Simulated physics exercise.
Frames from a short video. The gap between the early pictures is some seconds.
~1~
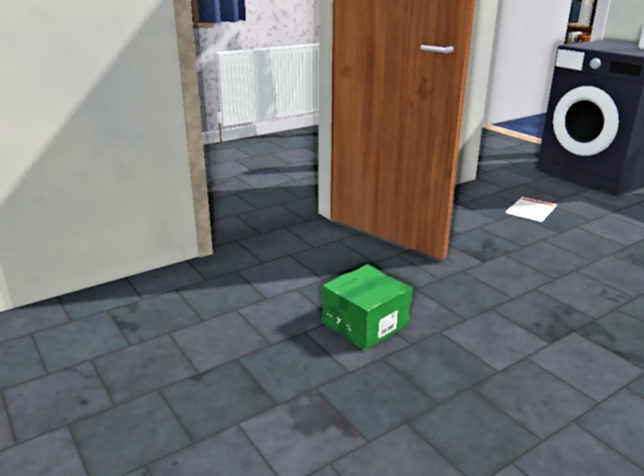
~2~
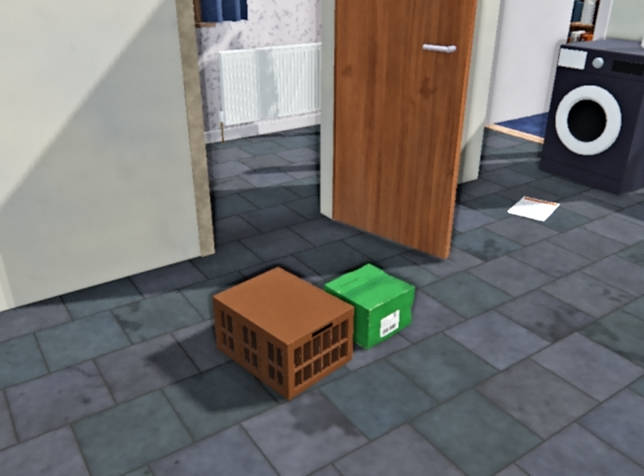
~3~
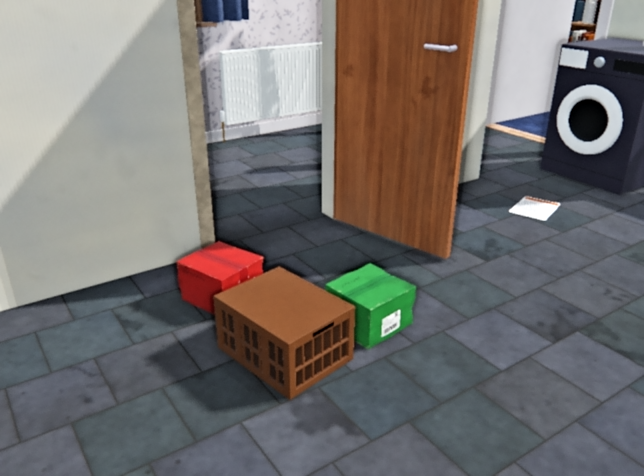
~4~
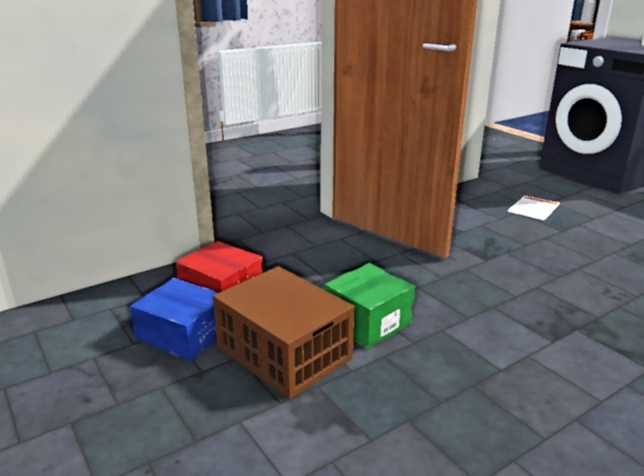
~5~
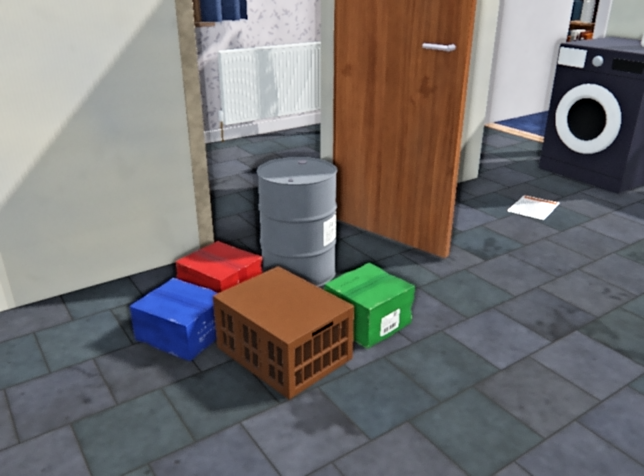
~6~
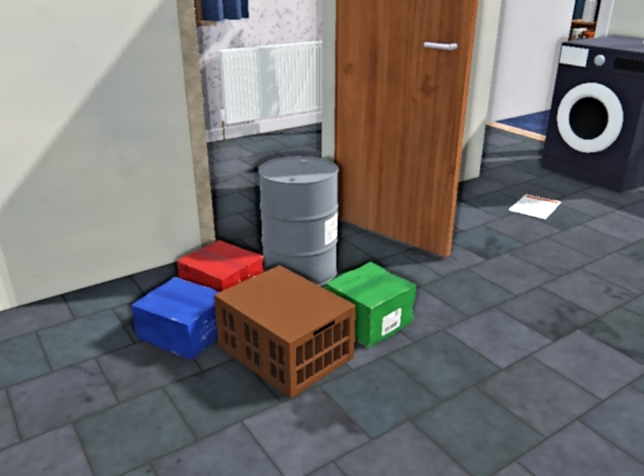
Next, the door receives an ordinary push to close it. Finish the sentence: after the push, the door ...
After the push, the door halts partway.
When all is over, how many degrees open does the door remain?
The answer is roughly 55°.
Then, 0.50 s past the last view, door 89° open.
Then, 0.70 s past the last view, door 75° open.
Then, 1.00 s past the last view, door 56° open; grey drum displaced a little near (295, 222).
Finally, door 54° open; all 5 still in place. Final places as the last picture's camera would see them, grey drum near (293, 222).
